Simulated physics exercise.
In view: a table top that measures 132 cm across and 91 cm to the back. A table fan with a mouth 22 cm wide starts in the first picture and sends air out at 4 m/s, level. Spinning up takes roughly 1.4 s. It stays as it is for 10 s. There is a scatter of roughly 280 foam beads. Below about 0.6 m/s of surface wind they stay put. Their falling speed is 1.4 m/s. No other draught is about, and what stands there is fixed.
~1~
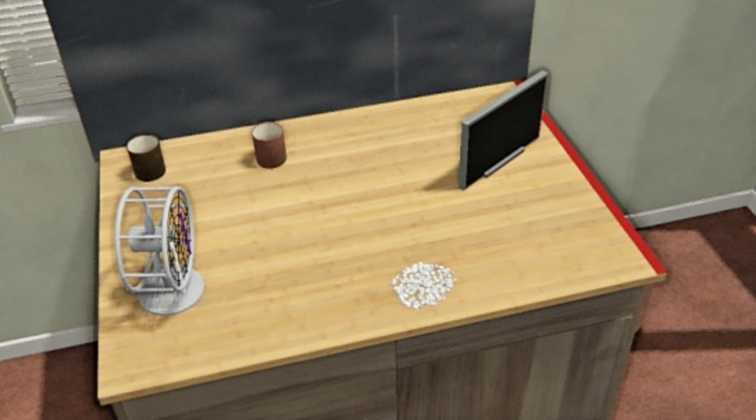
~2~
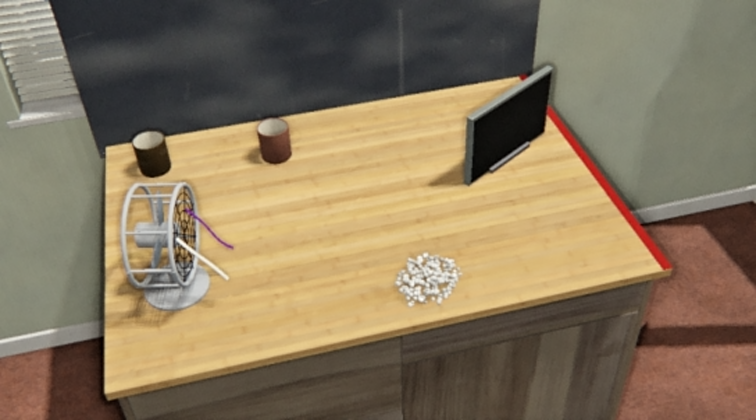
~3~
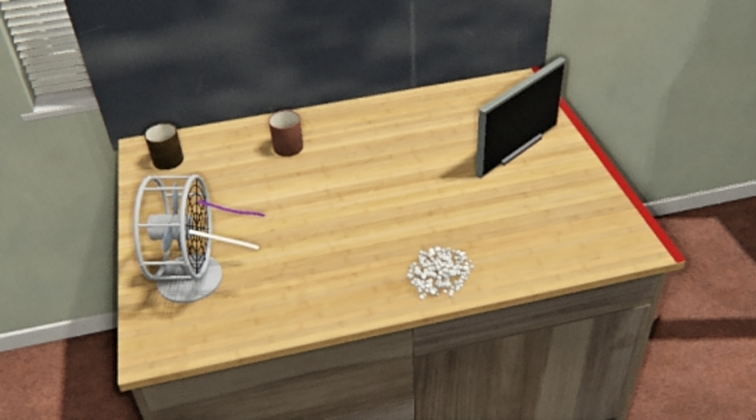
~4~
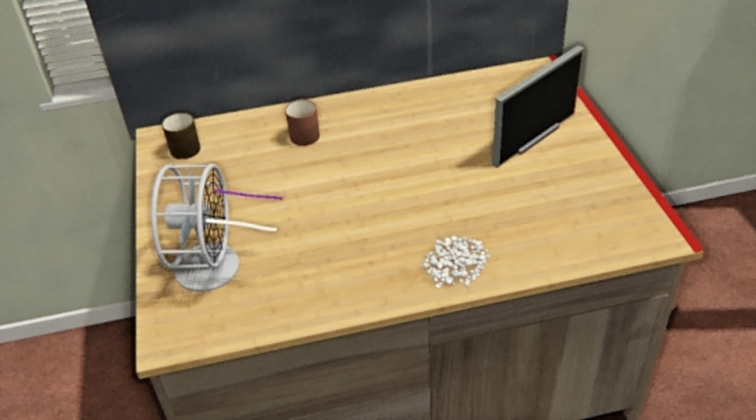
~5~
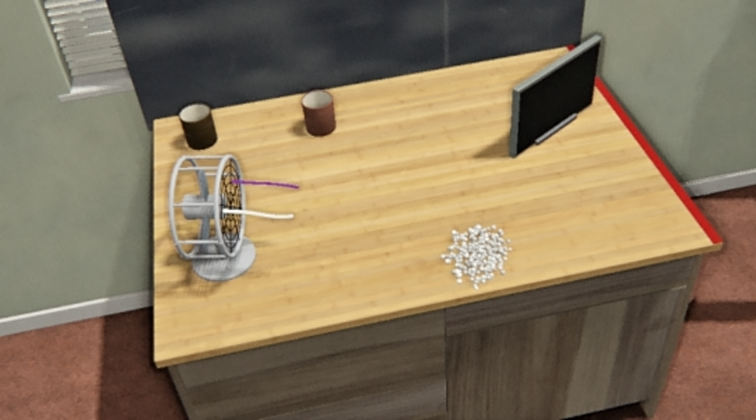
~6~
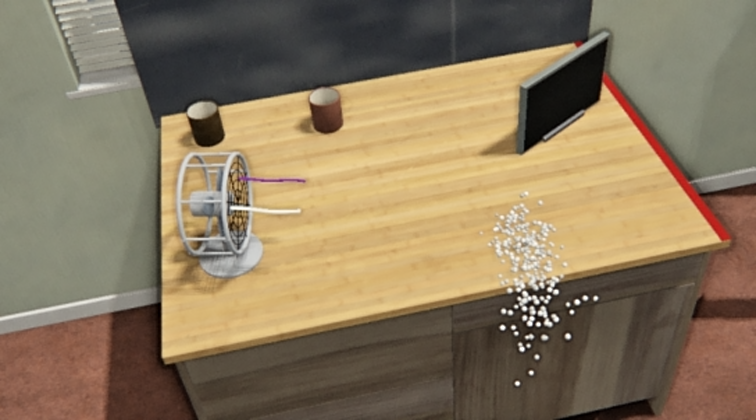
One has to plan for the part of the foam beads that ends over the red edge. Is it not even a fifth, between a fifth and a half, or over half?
By then from a fifth to a half are over the red edge.
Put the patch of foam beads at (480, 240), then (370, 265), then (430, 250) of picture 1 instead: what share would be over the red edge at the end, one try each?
In turn about 90 %, 50 %, 60 %.
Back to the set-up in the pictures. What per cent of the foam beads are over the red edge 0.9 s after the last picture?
Near 30 %.
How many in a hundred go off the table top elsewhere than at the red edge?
Near 70 %.
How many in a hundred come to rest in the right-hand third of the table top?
Near 1 %.
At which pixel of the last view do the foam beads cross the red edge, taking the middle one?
At about (702, 201).
Then, 0.9 s after the last picture, 2 % are on the move or not yet settled, 30 % are over the red edge.
Then, 2.1 s after the last picture, 1 % are on the move or not yet settled, 31 % are over the red edge.
Then, 4.4 s after the last picture, 1 % are on the move or not yet settled, 31 % are over the red edge.
Then, 8.9 s after the last picture, at the end, 31 % are over the red edge.
